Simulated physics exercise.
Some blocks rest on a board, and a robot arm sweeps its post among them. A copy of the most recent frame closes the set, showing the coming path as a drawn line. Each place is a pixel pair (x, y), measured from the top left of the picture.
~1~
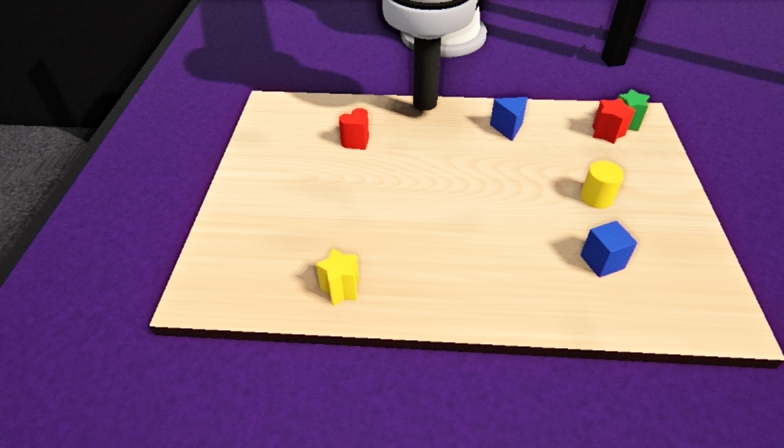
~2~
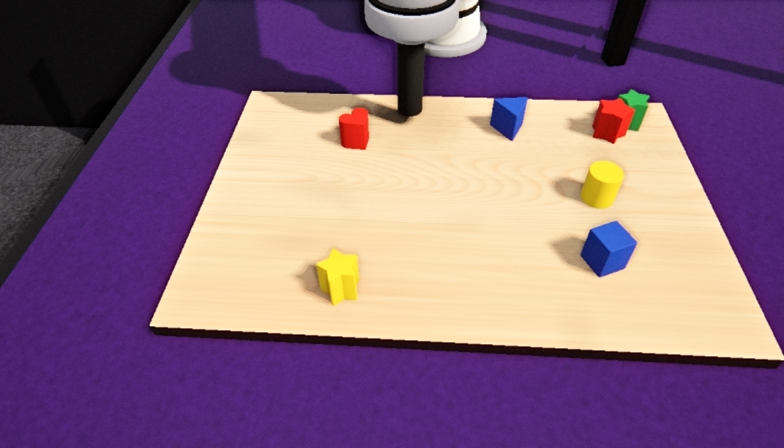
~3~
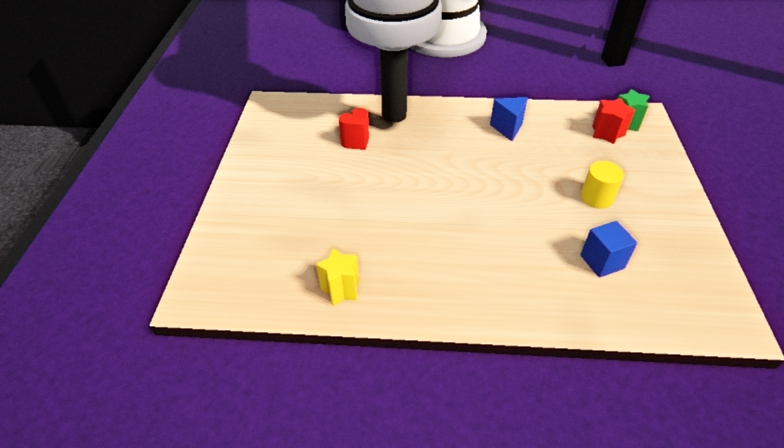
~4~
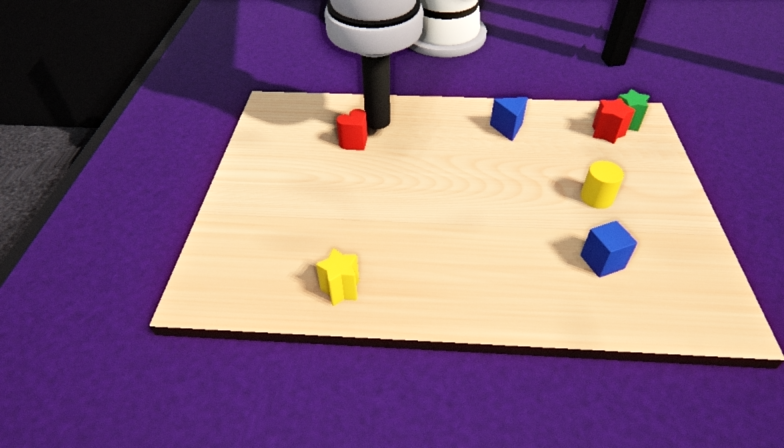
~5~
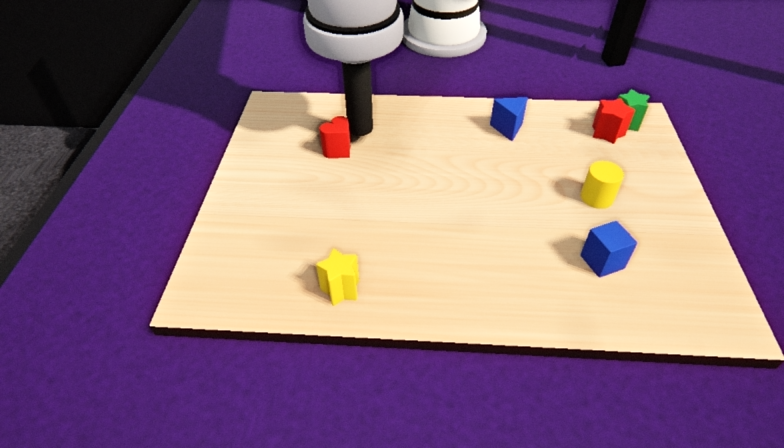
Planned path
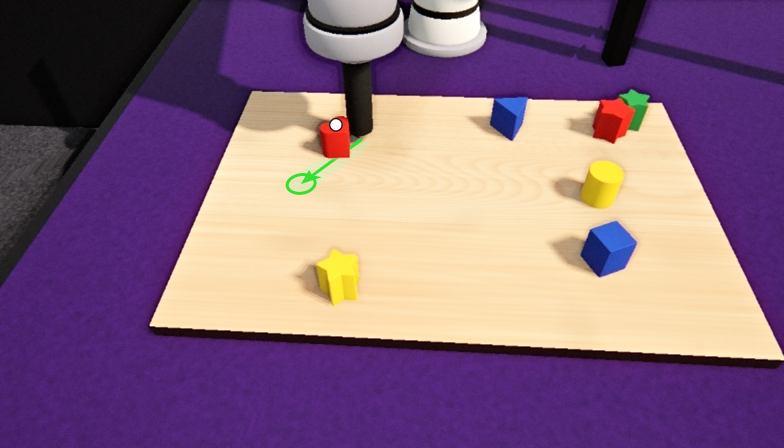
A robot arm's black post moves left and slightly nearer along the far edge of a pale wooden board, which lies on a purple surface seen from above at an angle by a still camera. A red heart sits near the post, with a blue triangular block, red and green blocks, a yellow cylinder and a blue cube to the right and a yellow star nearer. The post reaches the heart and pushes it a short way left and nearer, while the other blocks stay still.
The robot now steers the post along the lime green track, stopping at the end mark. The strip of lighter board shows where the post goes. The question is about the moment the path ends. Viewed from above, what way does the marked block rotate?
The turn is clockwise.
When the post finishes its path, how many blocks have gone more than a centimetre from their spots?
I predict one.
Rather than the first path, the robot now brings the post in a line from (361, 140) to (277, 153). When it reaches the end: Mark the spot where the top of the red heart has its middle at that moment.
Put as a pixel place, it's (306, 139).
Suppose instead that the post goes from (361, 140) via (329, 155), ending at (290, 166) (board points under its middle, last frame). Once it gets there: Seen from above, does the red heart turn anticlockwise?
I believe so.
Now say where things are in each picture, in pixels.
Post tip at (425, 104); block tops, red heart at (355, 116), in the first picture.
Post at (410, 110); blocks unchanged, in the second picture.
Post at (394, 116); blocks unchanged, in the third picture.
Post at (378, 122); red heart at (353, 117), in the fourth picture.
Post at (361, 129); red heart at (336, 125), in the fifth picture.
Path on the board, straight from (361, 140) to (301, 184); the dot is on the red heart.
The first path, step by step. One third of the way, post at (341, 143); red heart at (313, 138).
Two thirds of the way, post at (320, 157); red heart at (289, 151), turned 20° clockwise.
At the end, post at (299, 173); red heart at (264, 162), turned 40° clockwise.
